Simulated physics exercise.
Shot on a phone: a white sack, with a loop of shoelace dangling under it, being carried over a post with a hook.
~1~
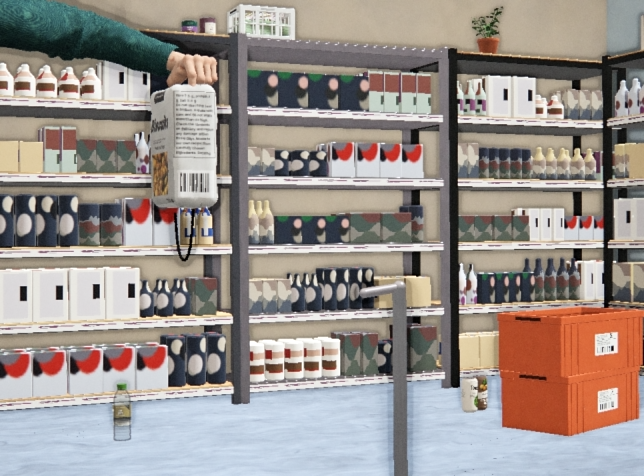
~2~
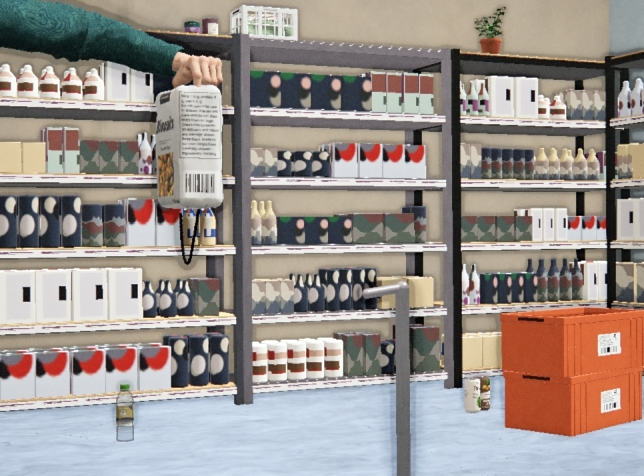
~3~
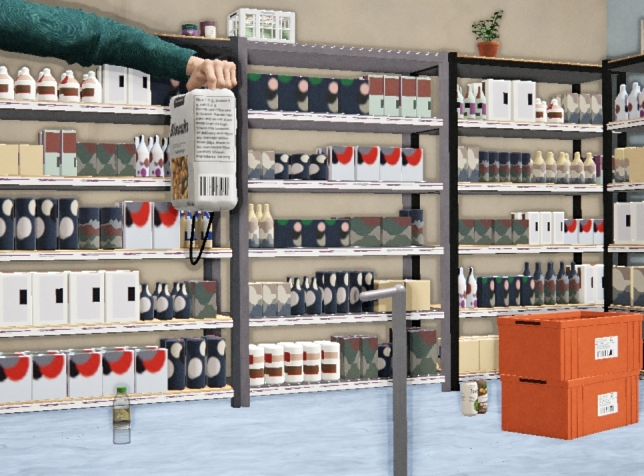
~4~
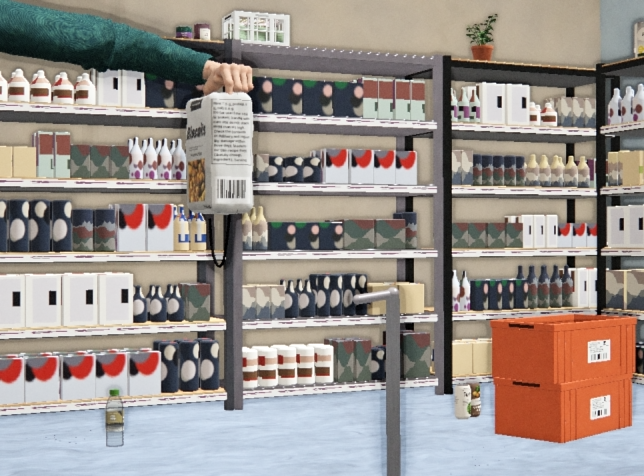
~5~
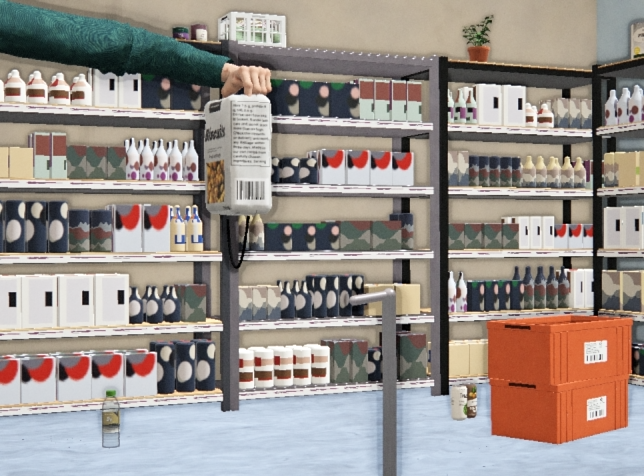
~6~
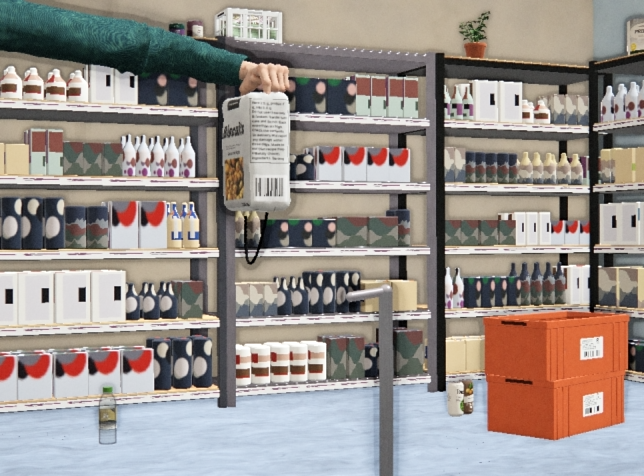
In the video, a hand in a green sleeve holds a white sack with a dark loop dangling beneath it and carries it slowly to the right past stocked shelves, while a gray post stands near stacked orange crates.
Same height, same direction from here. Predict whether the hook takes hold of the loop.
The hook misses the loop.
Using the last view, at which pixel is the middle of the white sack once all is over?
About (509, 161).
Then, 0.54 s after the last picture, sack nearing the post near (312, 155).
Then, 1.42 s after the last picture, sack over the post near (399, 158).
Then, 2.32 s after the last picture, sack past the post near (482, 160).
At rest, sack past the post near (509, 161). The white sack goes by freely.
